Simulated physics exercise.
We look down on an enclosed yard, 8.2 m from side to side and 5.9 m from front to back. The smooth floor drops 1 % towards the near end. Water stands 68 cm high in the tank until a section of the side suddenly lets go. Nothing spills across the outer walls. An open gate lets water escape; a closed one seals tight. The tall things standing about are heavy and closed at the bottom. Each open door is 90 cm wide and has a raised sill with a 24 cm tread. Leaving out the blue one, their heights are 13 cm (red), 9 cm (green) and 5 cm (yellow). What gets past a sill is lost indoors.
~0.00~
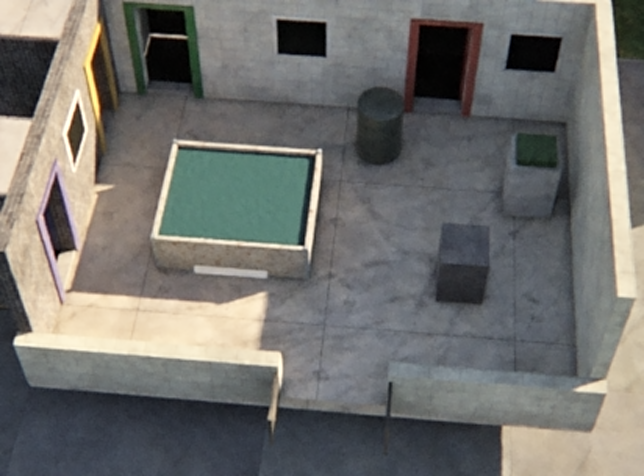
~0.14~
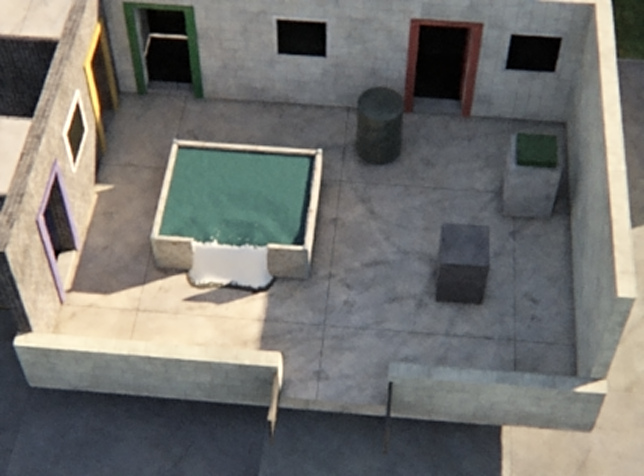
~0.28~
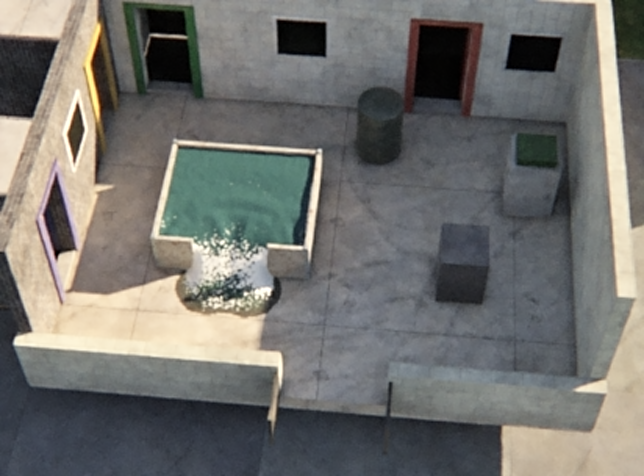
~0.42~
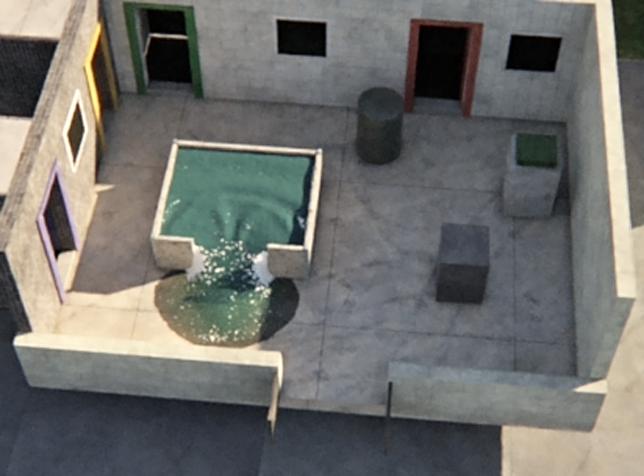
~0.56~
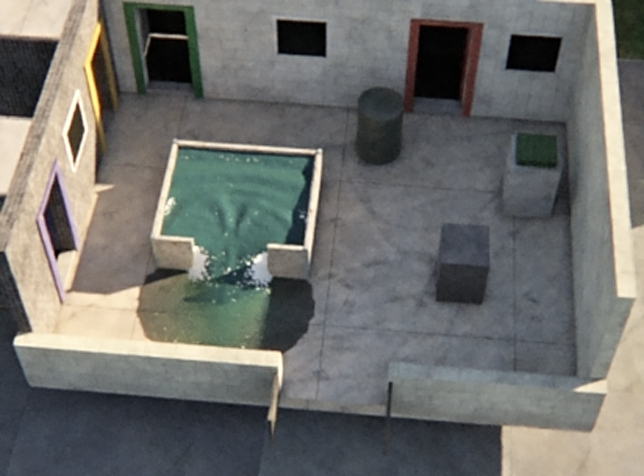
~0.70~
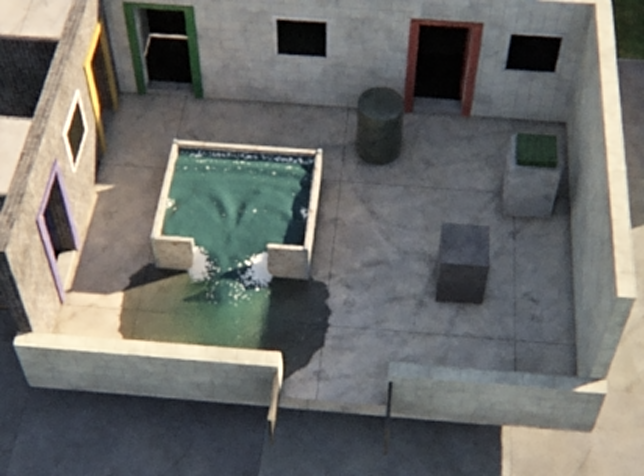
Water sits still in a raised square tank inside a walled yard, then bursts through a gap in the tank's near side in a white, foaming gush. It spreads over the floor as a widening dark pool towards the near wall and out to both sides, while ripples cross the tank.
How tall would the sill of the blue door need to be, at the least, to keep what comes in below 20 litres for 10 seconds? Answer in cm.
At least 9 cm or so.
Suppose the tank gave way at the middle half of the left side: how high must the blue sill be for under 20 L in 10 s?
Then roughly 19 cm.
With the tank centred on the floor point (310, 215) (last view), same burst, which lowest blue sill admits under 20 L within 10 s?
Some 7.5 cm.
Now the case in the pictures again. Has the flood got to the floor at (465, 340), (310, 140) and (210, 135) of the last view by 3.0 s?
In turn: Flooded, dry, not reached.
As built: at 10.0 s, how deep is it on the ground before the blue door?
Roughly 6.5 cm deep.
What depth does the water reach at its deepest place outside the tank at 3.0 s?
Roughly 36 cm.
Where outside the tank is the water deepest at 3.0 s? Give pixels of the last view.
Around (57, 364).
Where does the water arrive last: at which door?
It is the red one.
After 1.4 s water covers 15 % of the floor, deepest (46 cm) near (207, 376); it has not reached the blue door.
After 3.0 s water covers 40 % of the floor, deepest (36 cm) near (57, 364); 12 cm at the blue door, 2 litres in over its 6 cm sill.
After 10.0 s water covers 95 % of the floor, deepest (12 cm) near (46, 363); 7 cm at the blue door, 58 litres in over its 6 cm sill.
At the blue door as built, the water arrived by 2.1 s and peaked near 12 cm at 3.4 s.
With a sill of 7.5 cm, 37 litres would have come in within the 10 s; with 10.5 cm, 12 litres. So under 20 litres takes about 9 cm.
